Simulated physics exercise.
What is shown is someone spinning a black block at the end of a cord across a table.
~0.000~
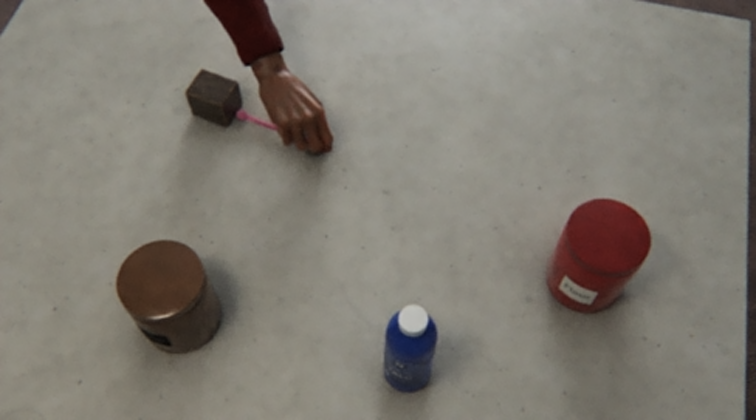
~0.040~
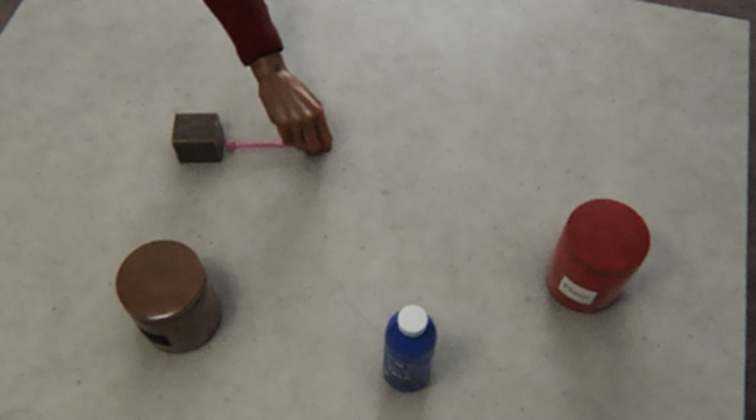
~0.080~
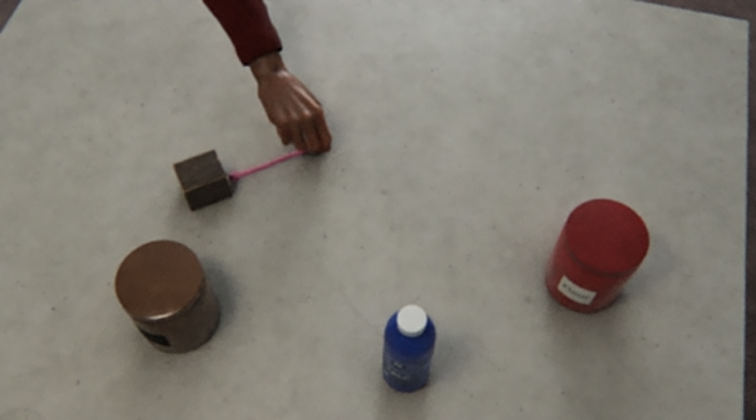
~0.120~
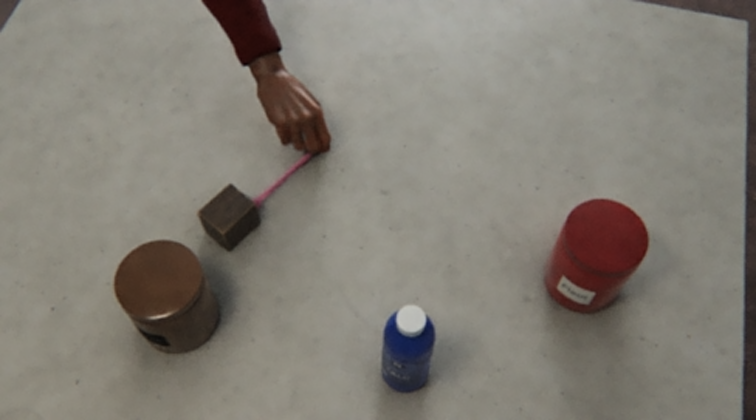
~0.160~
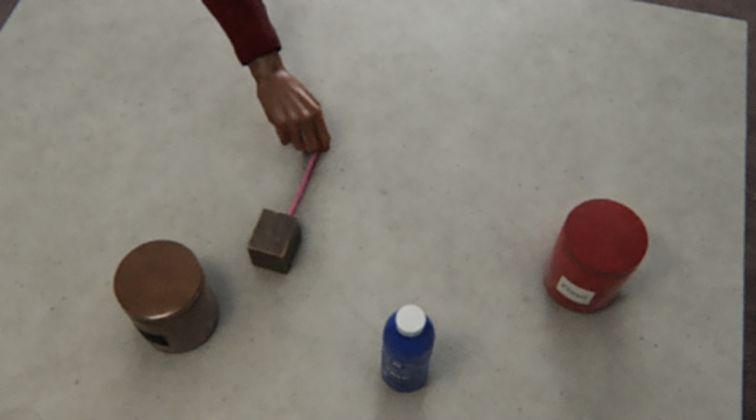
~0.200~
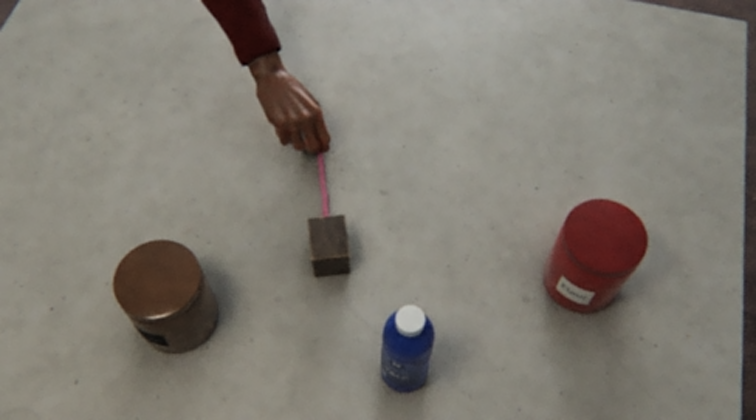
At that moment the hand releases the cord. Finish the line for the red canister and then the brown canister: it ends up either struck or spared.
The red canister ends up spared. The brown canister ends up spared.
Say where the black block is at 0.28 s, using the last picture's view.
It is at roughly (430, 222).
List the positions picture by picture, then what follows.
Black block (212, 86); red canister (609, 234); brown canister (160, 278); blue bottle (413, 318), in the first frame.
Black block (195, 127), in the second frame.
Black block (199, 170), in the third frame.
Black block (226, 208), in the fourth frame.
Black block (272, 232), in the fifth frame.
Black block (328, 236); red canister (606, 235); brown canister (157, 278); blue bottle (411, 319); going round anticlockwise, in the sixth frame.
Around 0.28 s, block near (430, 222).
Around 0.40 s, block near (538, 193).
Finally, block near (619, 172). The red canister remains clear and the brown canister escapes it.
